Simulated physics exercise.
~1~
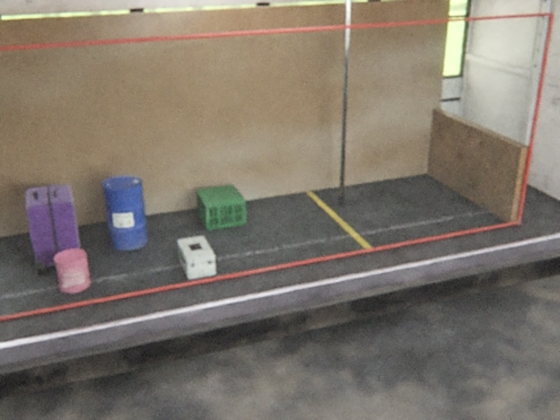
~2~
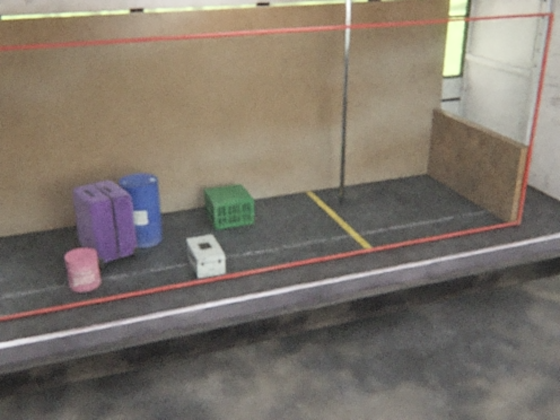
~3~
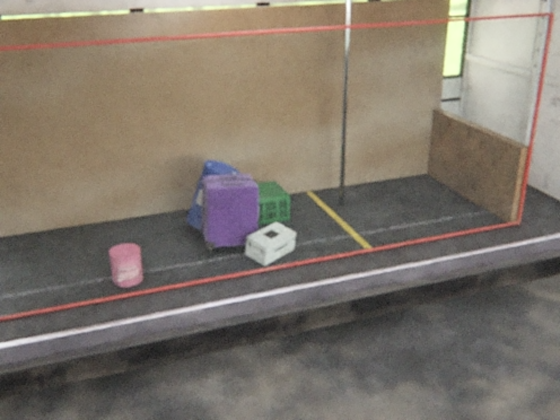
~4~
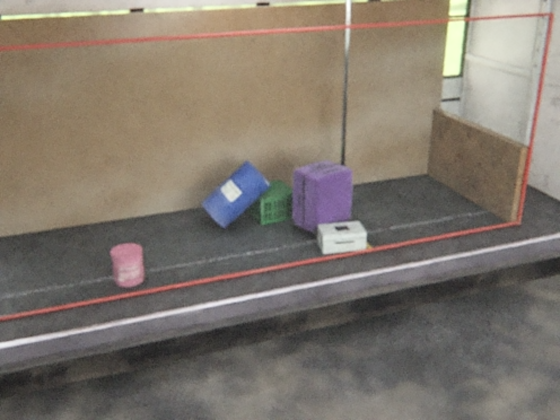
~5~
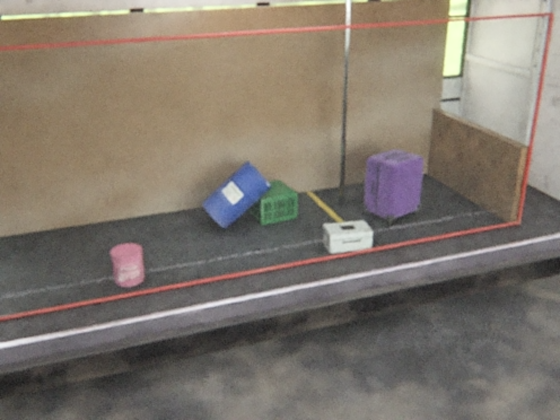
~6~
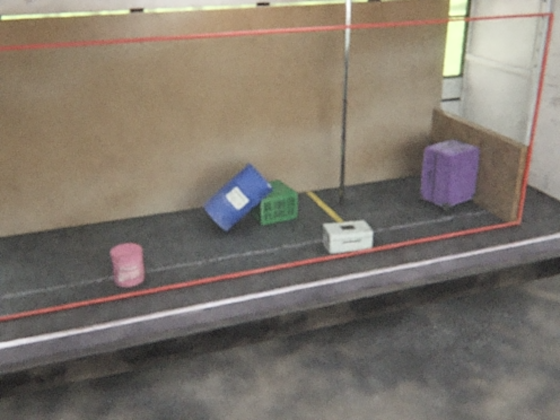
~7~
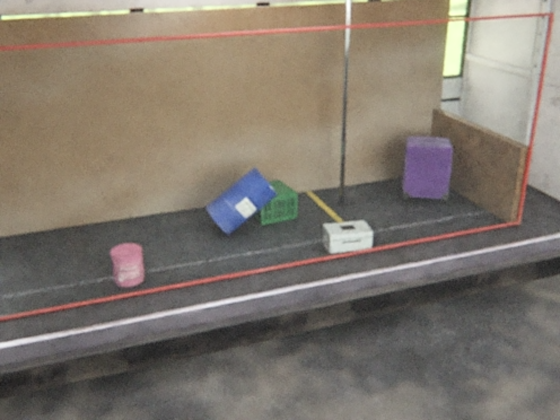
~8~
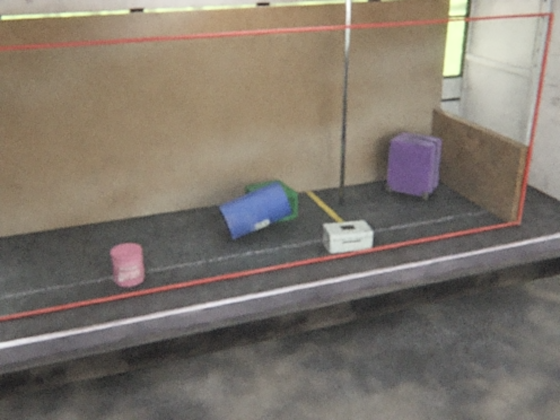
The dark floor of a shuttle's load bay, backed by a brown board, is seen from a fixed, slightly raised view. A purple wheeled case, blue drum, pink bucket, white toolbox and green crate stand loose on the left, with a yellow line farther right. Everything slides rightward, and the drum begins to lean as the case moves past it. The bucket stops at left, while the case rolls on to the low panel at right and then drifts back slightly. The drum finally tips onto its side by the crate; bucket, crate and toolbox rest short of the line.
